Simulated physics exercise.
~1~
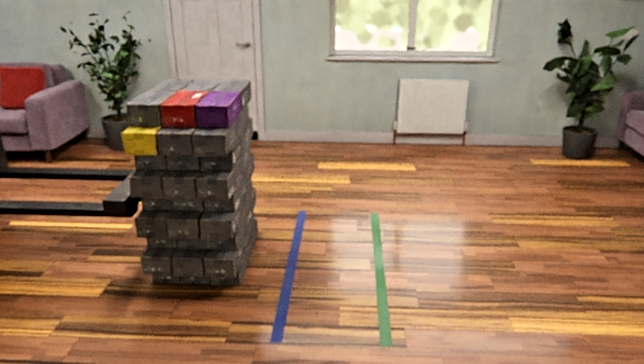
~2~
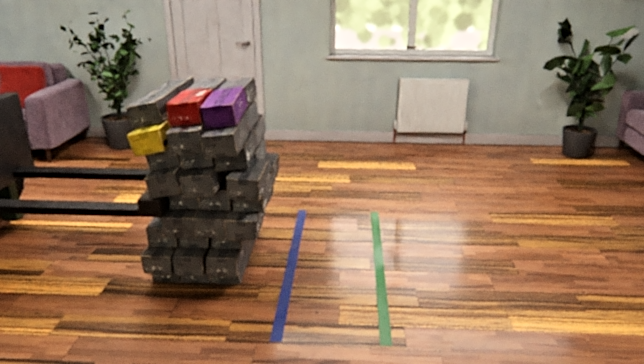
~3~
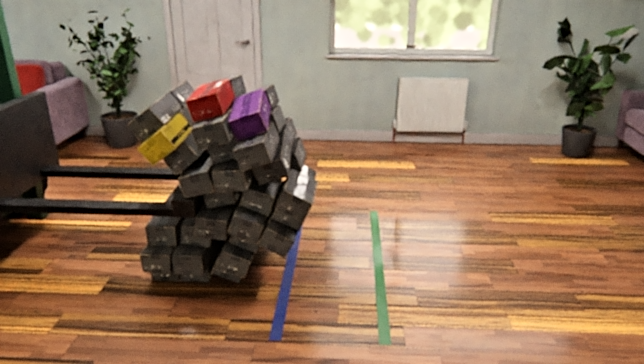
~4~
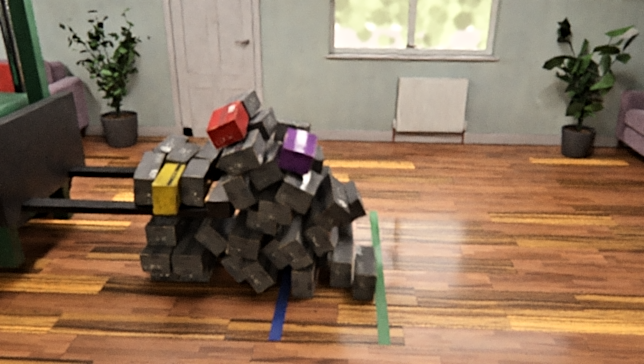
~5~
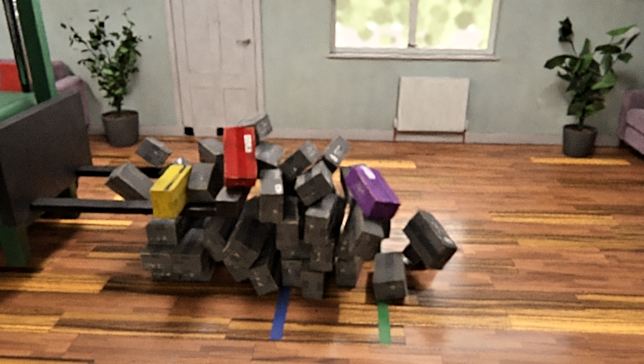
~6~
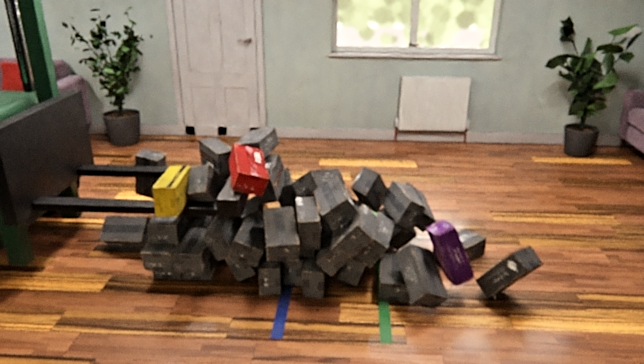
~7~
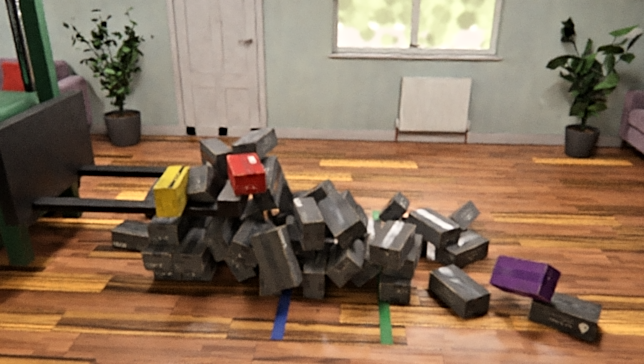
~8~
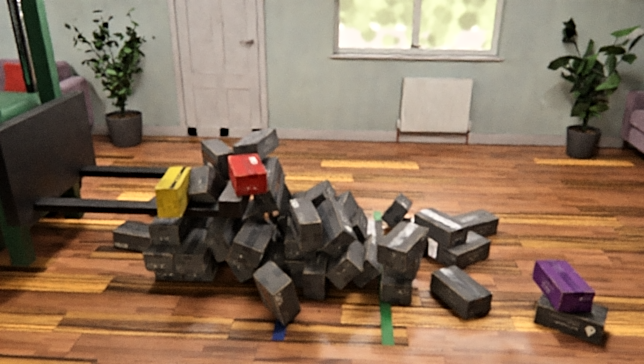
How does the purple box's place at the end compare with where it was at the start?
At the start it sat on the top of the stack, left of the blue stripe. By the end it had come down low on the far right, well beyond the green stripe, resting against another fallen box.
